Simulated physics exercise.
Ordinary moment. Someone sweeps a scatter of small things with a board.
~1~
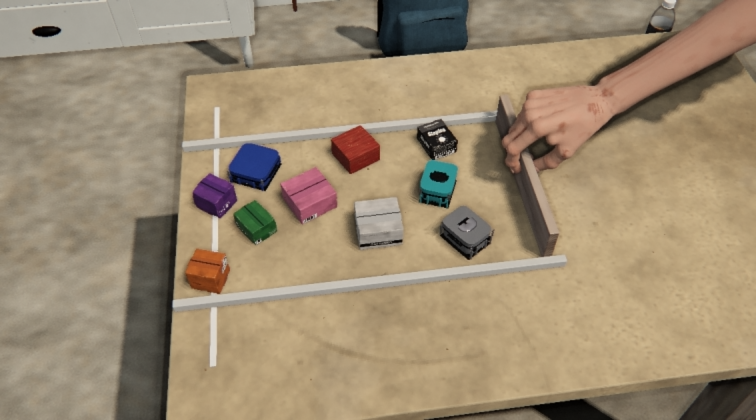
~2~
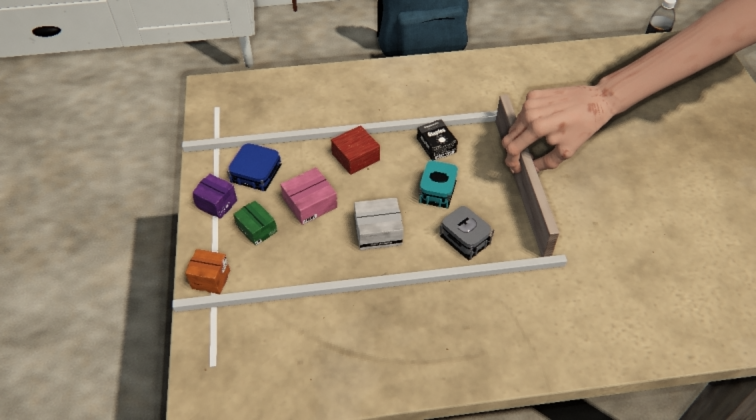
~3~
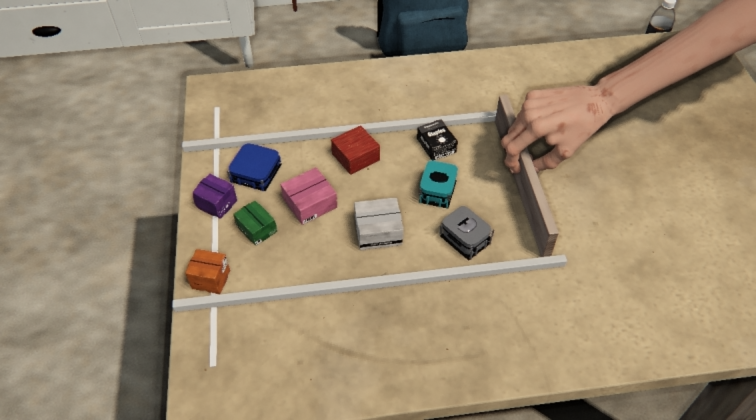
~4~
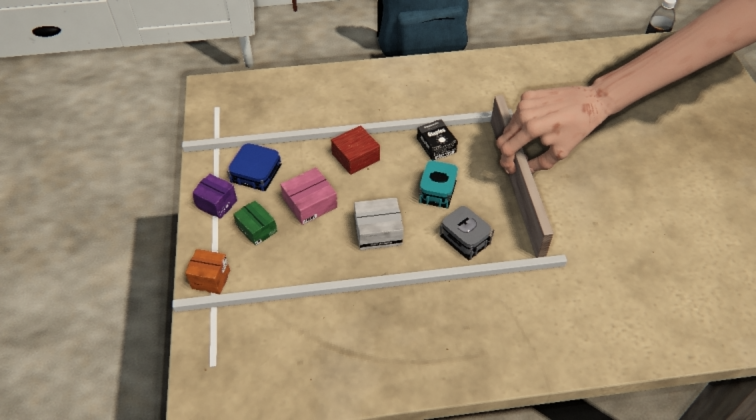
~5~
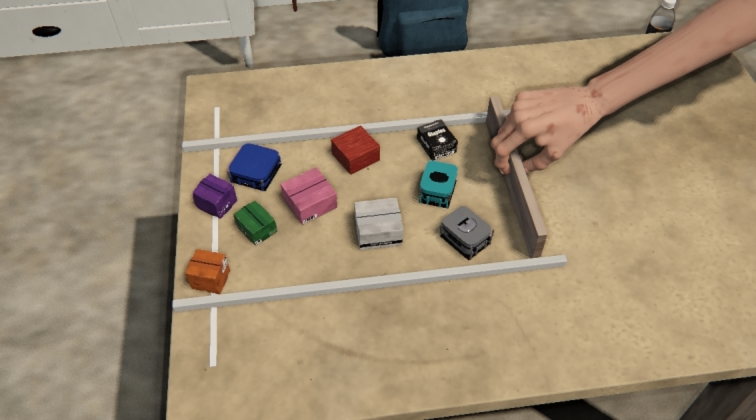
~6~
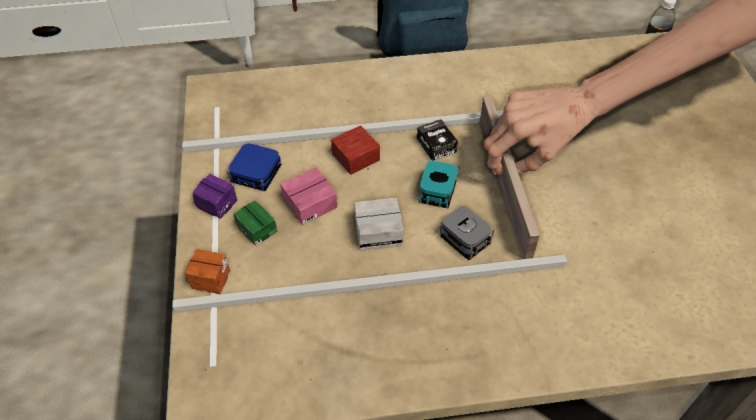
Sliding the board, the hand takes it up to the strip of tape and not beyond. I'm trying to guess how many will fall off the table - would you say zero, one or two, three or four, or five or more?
Pushes off five or more.
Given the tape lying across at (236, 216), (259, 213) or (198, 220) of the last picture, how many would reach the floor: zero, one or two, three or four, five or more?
First either three or four, then three to four, then 5 or more.
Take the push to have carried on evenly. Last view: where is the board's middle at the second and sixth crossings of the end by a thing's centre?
Near (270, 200) first, near (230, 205) second.
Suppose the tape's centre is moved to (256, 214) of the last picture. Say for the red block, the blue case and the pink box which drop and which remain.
Red block stays put, blue case goes off, pink box stays put.
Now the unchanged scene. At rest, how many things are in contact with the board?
The number is 3.
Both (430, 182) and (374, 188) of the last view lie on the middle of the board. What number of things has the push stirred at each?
3, then 5.
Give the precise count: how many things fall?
I count 7 in all.
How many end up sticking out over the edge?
0.
Soon after, none off yet; orange box at rest near (208, 272); purple box at rest near (215, 196); green box at rest near (255, 223).
In the end, the number that fall off is five or more; gone, white box, red block, pink box, blue case, green box, purple box and orange box.
